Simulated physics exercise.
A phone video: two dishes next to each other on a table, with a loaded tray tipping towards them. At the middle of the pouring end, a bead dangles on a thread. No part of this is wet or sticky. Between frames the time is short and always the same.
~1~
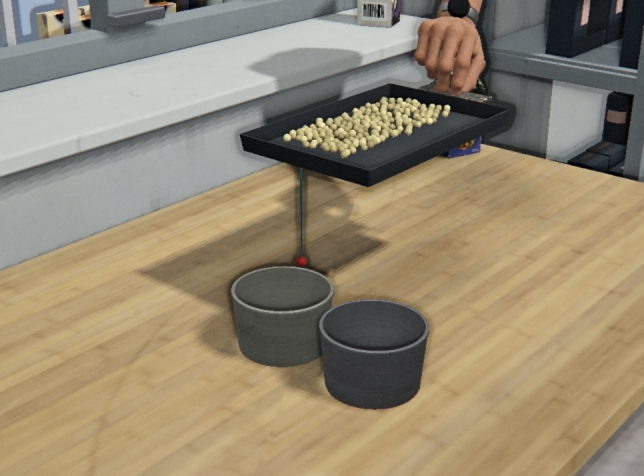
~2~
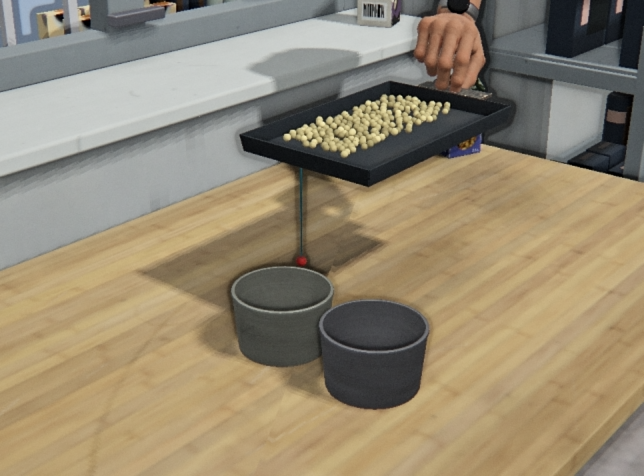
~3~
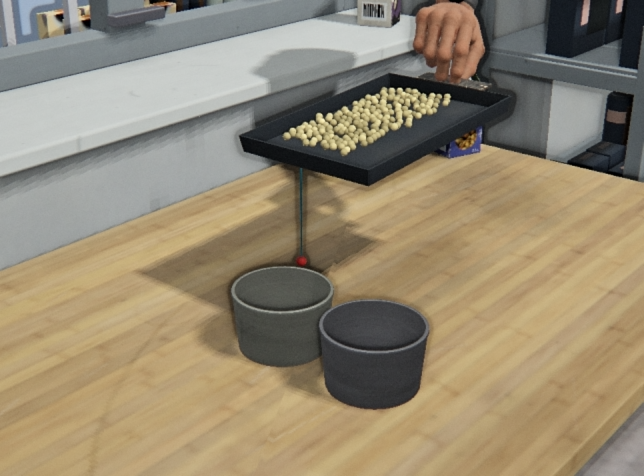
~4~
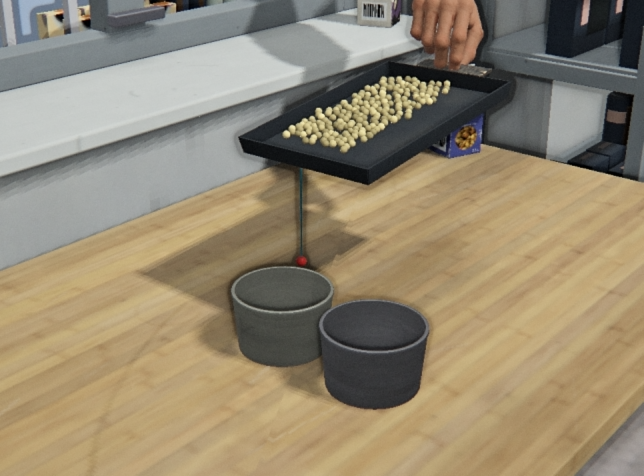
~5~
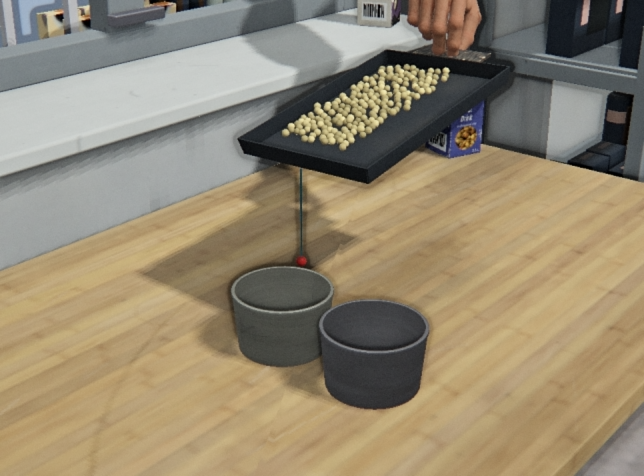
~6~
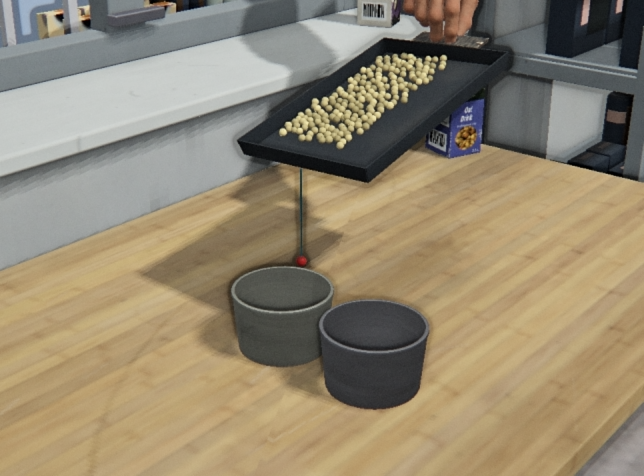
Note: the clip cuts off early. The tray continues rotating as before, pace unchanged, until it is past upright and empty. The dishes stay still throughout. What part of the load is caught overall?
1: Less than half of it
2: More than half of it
The answer is 1.
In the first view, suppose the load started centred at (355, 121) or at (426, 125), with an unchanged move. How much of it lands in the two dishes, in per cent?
About 30 % and 50 %.
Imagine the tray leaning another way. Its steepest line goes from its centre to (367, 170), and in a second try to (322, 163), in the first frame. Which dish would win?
It would be the right-side one to begin with, and after that the left-side one.
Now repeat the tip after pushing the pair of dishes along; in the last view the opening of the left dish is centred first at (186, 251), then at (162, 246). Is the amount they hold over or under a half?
For the two places in order: A majority share, a majority share.
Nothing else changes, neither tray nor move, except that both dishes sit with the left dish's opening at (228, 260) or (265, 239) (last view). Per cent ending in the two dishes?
Around 80 and around 0 per cent, in that order.
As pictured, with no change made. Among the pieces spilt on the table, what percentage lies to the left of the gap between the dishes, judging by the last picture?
Roughly 100 in a hundred.
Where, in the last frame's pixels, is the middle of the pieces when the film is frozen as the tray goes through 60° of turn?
Check around (278, 139) in the last picture.
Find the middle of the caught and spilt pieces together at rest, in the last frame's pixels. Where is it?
The centre comes to rest near (221, 328).
Soon after the last picture, tray tipped steeply; nearly all on the tray; a small part outside both; a stray few in the air.
A little later, tray tipped past a quarter turn; about two thirds on the tray; a stray few in the left dish; a small part outside both; about a quarter in the air.
Later still, tray tipped past a quarter turn; about a quarter in the left dish; most outside both.
At rest, tray tipped past a quarter turn; none in the right dish; about a quarter in the left dish; most outside both.
